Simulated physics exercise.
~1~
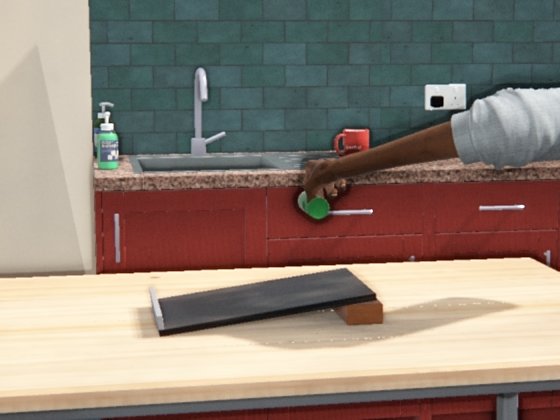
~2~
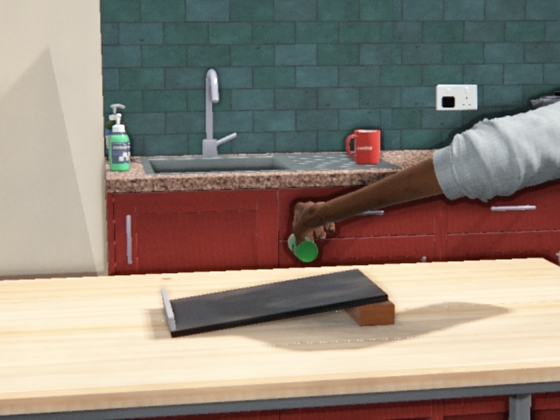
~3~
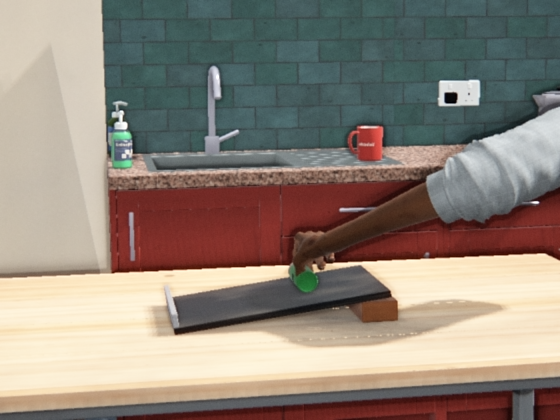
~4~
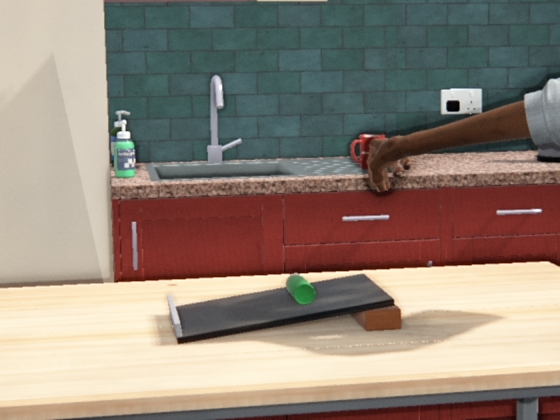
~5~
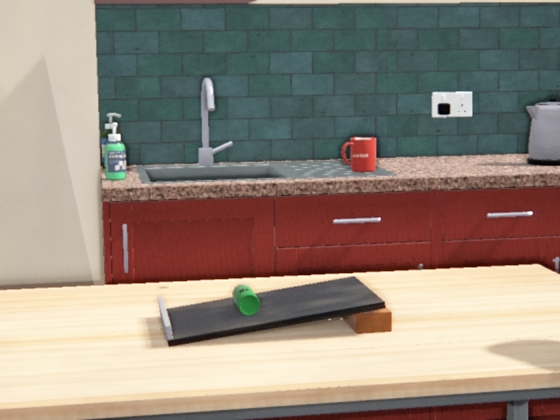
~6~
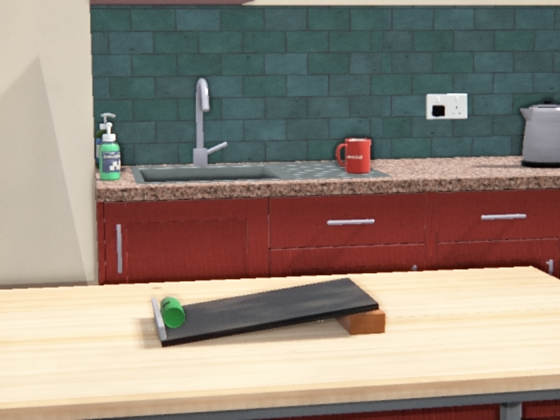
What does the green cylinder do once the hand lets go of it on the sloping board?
It rolls left down the board and ends up at the low end, beside the pale strip along the edge.
